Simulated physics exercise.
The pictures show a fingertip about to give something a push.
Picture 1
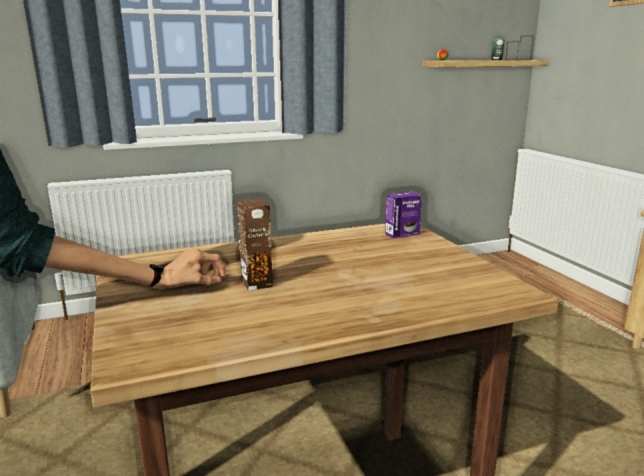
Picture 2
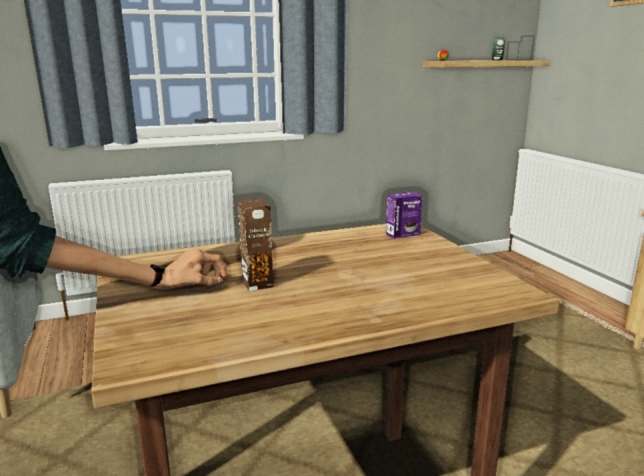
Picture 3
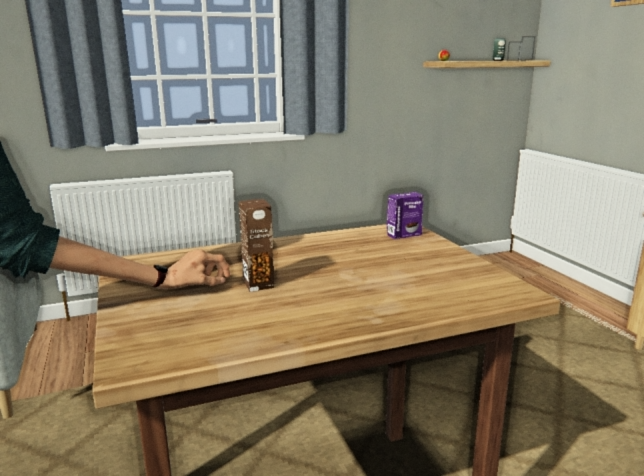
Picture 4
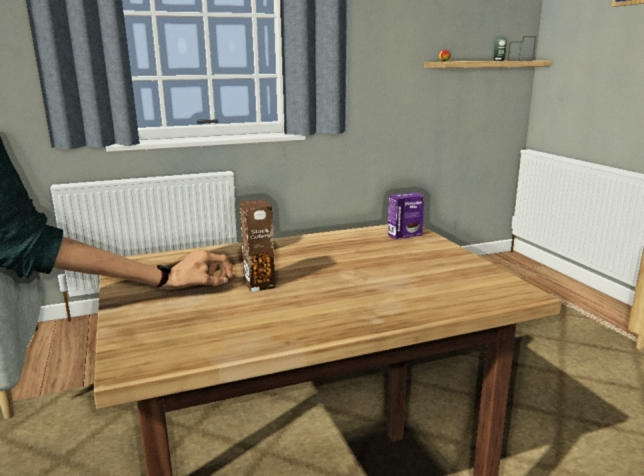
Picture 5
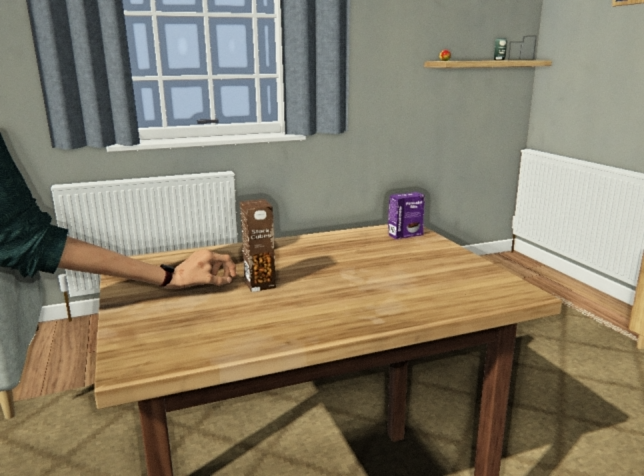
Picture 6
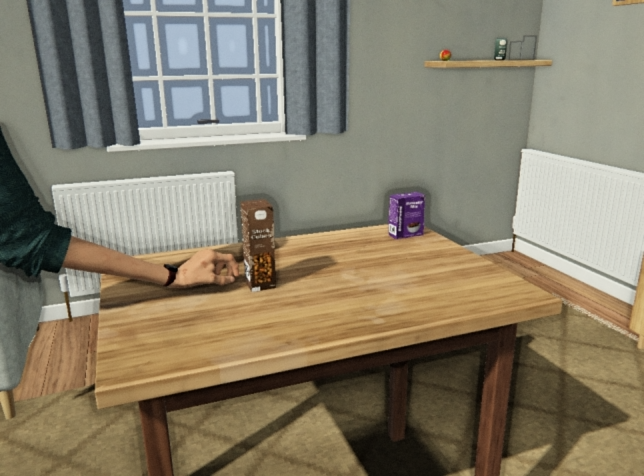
A hand rests beside a brown carton on a wooden table, both barely moving.
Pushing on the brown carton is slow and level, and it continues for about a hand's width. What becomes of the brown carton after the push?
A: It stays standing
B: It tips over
It stays standing (A).
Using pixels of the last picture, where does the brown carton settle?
Pretty much around (308, 239), I'd say.
Then, 0.70 s later than the last frame, brown carton moved a little near (272, 243).
Then, 1.30 s later than the last frame, brown carton moved about its own width near (293, 241).
When it is over, moved from the start, brown carton. End places, in pixels of the last picture, brown carton near (308, 239).
